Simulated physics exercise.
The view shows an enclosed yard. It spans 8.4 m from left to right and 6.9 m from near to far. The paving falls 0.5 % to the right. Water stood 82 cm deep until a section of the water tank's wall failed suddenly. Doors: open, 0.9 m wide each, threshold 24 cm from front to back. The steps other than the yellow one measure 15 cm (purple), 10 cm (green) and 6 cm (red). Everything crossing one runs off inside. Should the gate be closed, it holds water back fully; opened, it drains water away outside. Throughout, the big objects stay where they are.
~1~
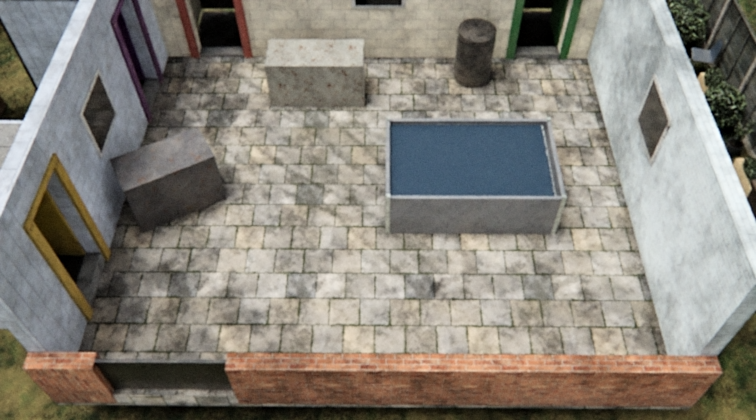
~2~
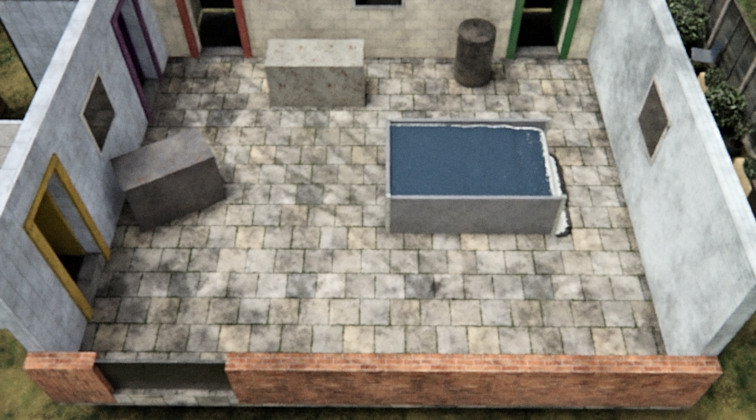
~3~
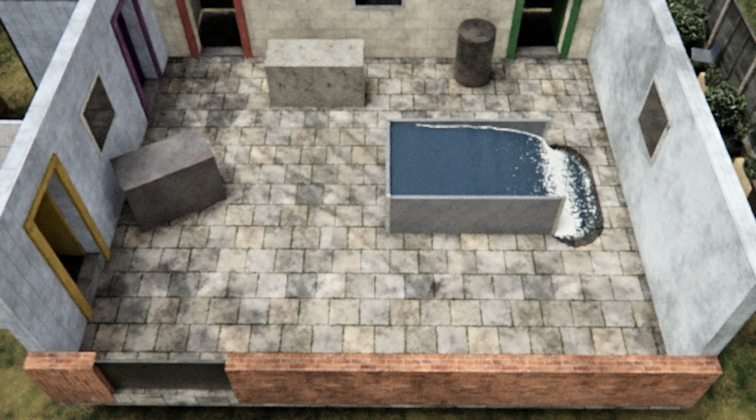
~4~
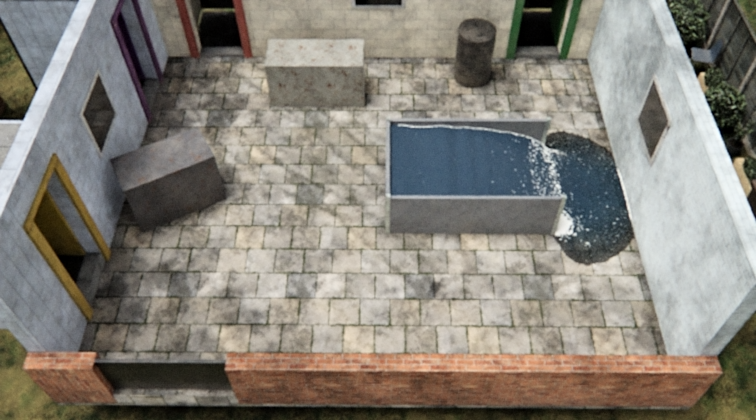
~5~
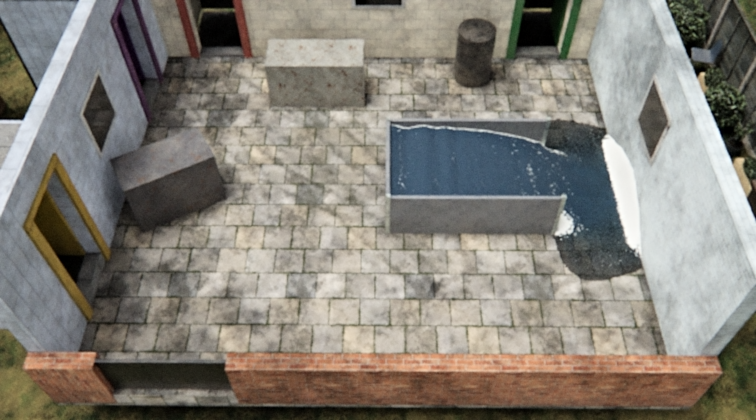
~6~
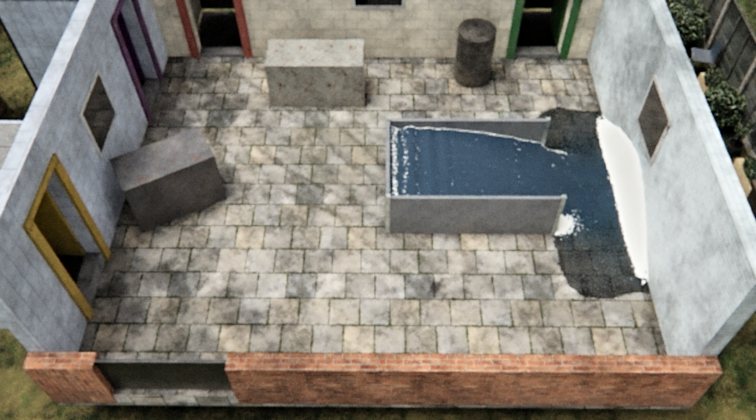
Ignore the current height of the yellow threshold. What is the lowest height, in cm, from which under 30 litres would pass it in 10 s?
8 cm.
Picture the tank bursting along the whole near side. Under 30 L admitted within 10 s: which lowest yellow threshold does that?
In that case you'd want it roughly 14.0 cm high.
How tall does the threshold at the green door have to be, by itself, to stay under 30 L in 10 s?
For the green door, about 28 cm.
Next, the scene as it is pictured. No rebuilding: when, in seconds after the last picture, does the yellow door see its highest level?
4.5 s.
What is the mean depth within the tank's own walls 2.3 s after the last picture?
Averaged depth comes out at about 20 cm.
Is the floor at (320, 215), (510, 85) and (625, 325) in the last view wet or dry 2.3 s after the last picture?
Listed order - unwetted, soaked through, soaked through.
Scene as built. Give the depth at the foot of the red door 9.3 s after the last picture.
It works out to about 7.0 centimetres deep.
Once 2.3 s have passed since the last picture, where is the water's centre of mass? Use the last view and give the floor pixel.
I'd put it close to (537, 199).
Then, 0.7 s after the last picture water covers 15 % of the floor, deepest (58 cm) near (617, 192); it has not reached the yellow door.
Then, 2.3 s after the last picture water covers 30 % of the floor, deepest (40 cm) near (492, 59); it has not reached the yellow door.
Then, 9.3 s after the last picture water covers 100 % of the floor, deepest (12 cm) near (213, 379); 8 cm at the yellow door, 0 litres in over its 23 cm threshold.
At the yellow door as built, the water peaked near 14 cm, 4.7 s after the last picture.
Run again over the same 10 s with other heights there, 51 litres in over 6.5 cm, 9 litres over 10 cm. The limit of 30 litres is kept from about 8 cm up.
